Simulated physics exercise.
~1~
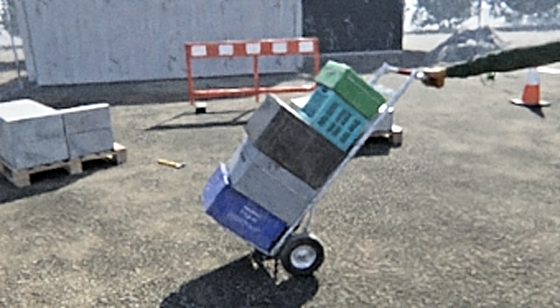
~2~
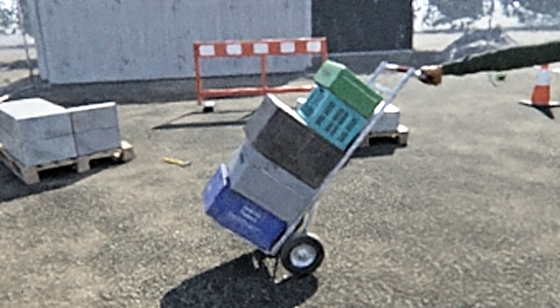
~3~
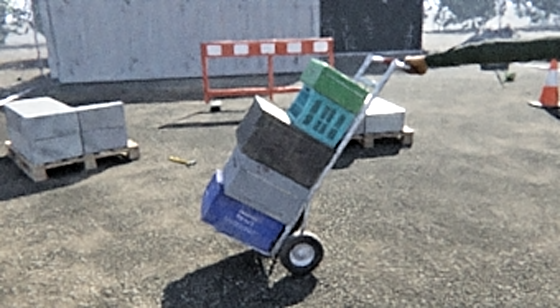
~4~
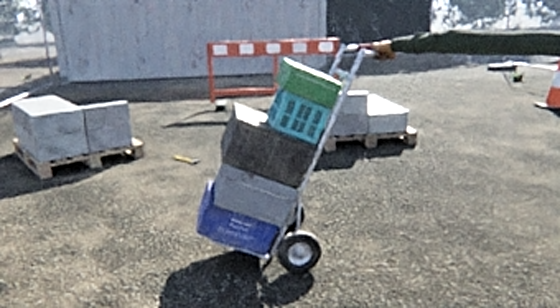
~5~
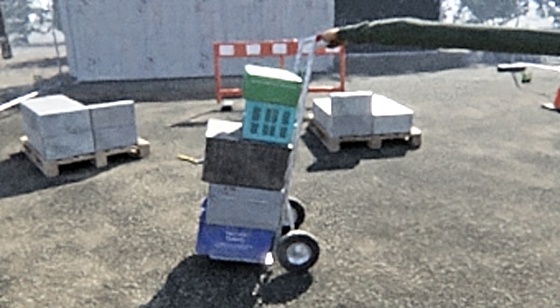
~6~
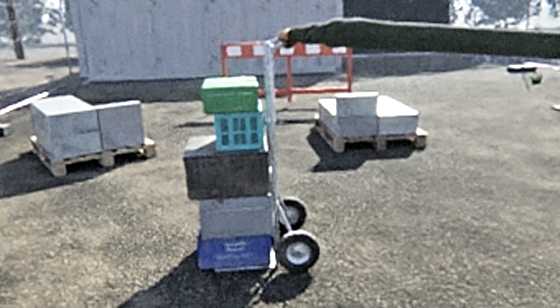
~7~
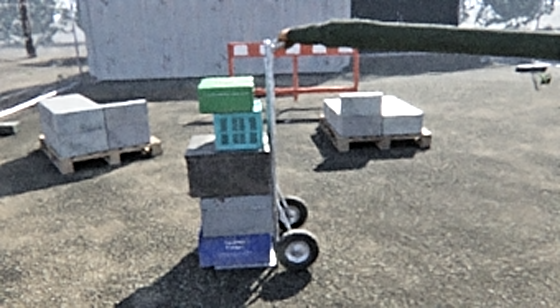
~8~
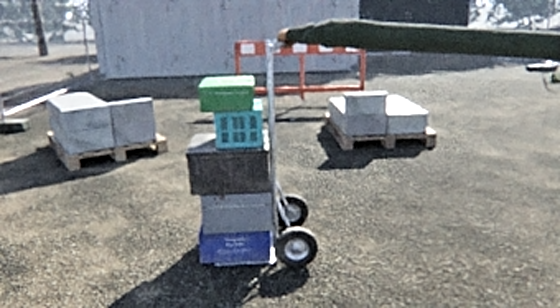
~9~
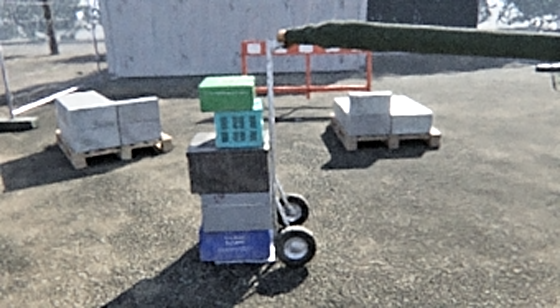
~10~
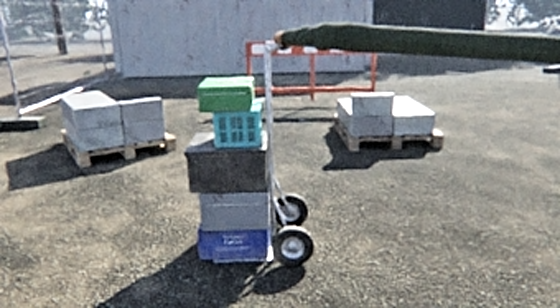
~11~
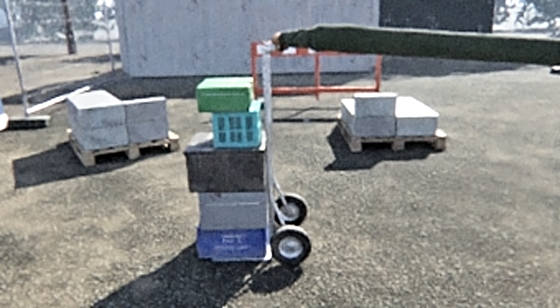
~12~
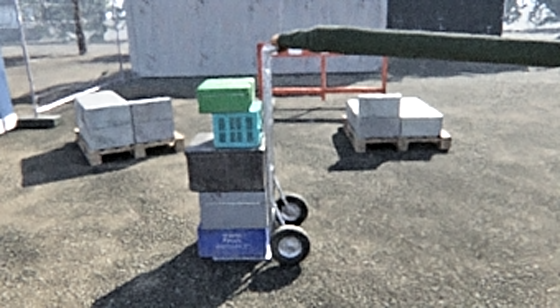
An arm tips a loaded hand truck upright, and all five stacked items stay on.
